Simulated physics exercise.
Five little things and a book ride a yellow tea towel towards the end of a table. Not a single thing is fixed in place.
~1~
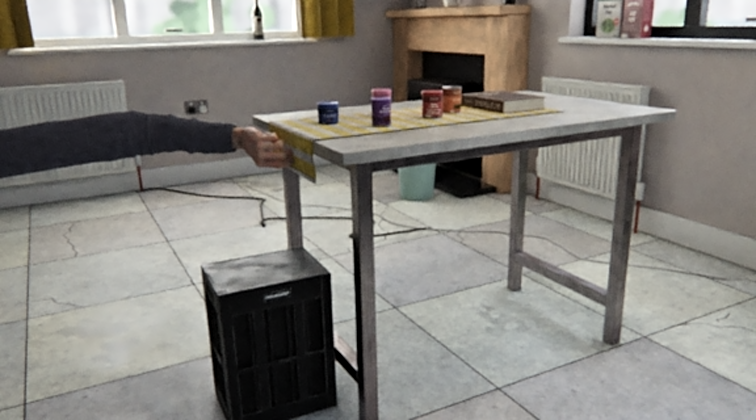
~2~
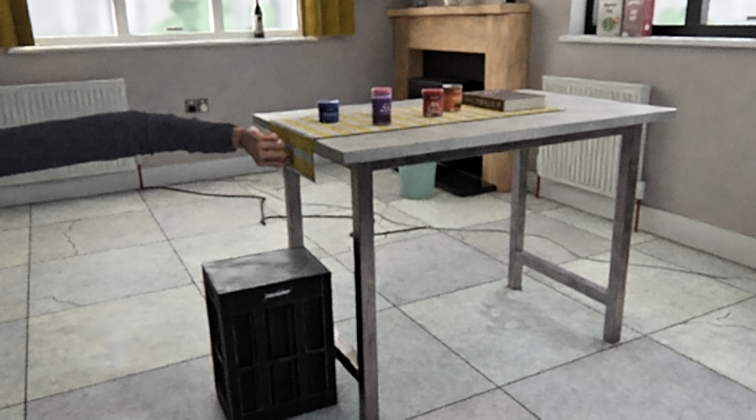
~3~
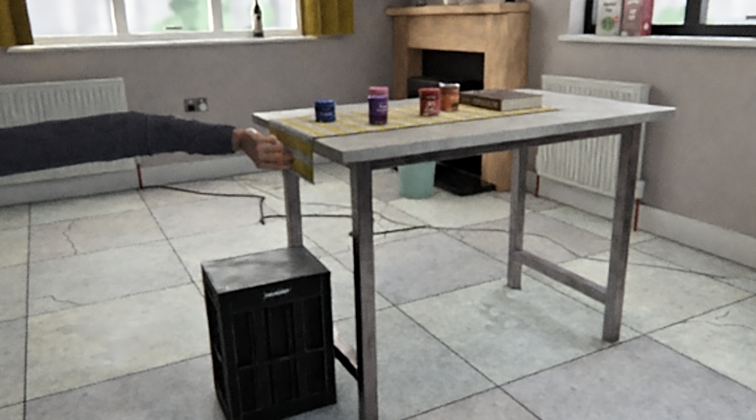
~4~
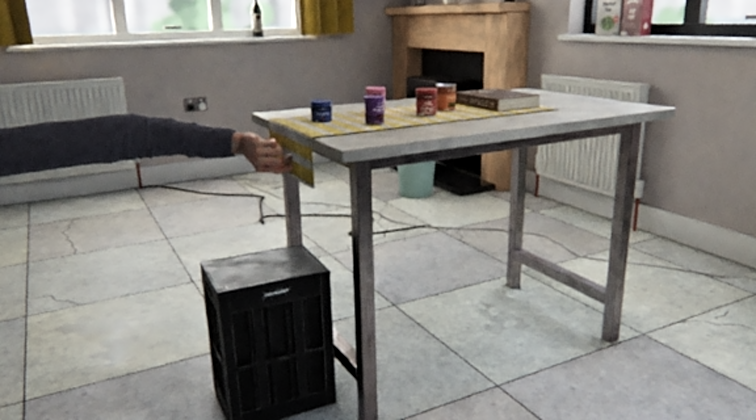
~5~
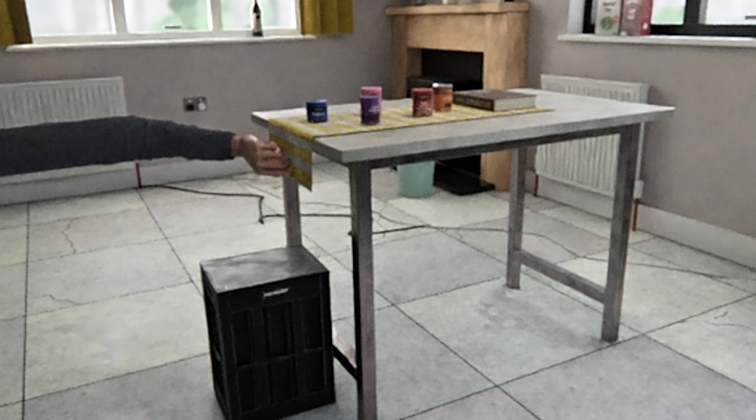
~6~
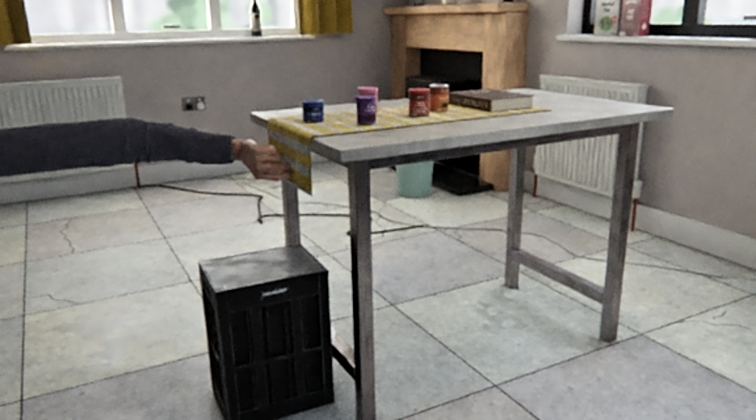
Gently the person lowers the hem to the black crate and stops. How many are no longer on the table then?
Only two fail to stay up.
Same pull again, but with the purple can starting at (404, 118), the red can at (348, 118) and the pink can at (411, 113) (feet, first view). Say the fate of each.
The purple can will stay where it is, the red can will end up off, the pink can will stay where it is.
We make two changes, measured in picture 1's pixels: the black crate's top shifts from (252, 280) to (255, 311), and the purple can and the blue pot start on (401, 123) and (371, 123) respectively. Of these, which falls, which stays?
The purple can is lost; the blue pot is lost.
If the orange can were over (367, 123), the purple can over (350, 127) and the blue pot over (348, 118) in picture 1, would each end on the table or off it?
The orange can goes over, the purple can goes over, the blue pot tumbles off.
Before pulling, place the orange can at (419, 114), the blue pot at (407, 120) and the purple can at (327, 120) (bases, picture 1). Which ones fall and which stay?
Watch the orange can hang on, the blue pot hang on and the purple can go down.
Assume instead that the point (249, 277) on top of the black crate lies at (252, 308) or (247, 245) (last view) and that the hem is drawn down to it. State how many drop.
It comes to 3 and 1 over the edge.
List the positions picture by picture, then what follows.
The first picture shows hem (316, 183); blue pot (328, 103); purple can (381, 98); pink can (382, 90); red can (432, 91); orange can (452, 87); top of the crate (252, 279).
The second picture shows hem (316, 183); blue pot (328, 102).
The third picture shows hem (315, 185); purple can (378, 97).
The fourth picture shows hem (315, 189); pink can (375, 88); top of the crate (251, 277).
The fifth picture shows hem (312, 193); red can (422, 89).
The sixth picture shows hem (313, 196); blue pot (313, 101); purple can (366, 97); pink can (368, 88); red can (419, 89); orange can (439, 85).
A little later, hem near (291, 221); blue pot gone.
Next, hem near (291, 245); blue pot gone.
Later still, hem on the crate; blue pot and purple can gone.
When it is over, hem on the crate; blue pot and purple can gone. It carries off two.
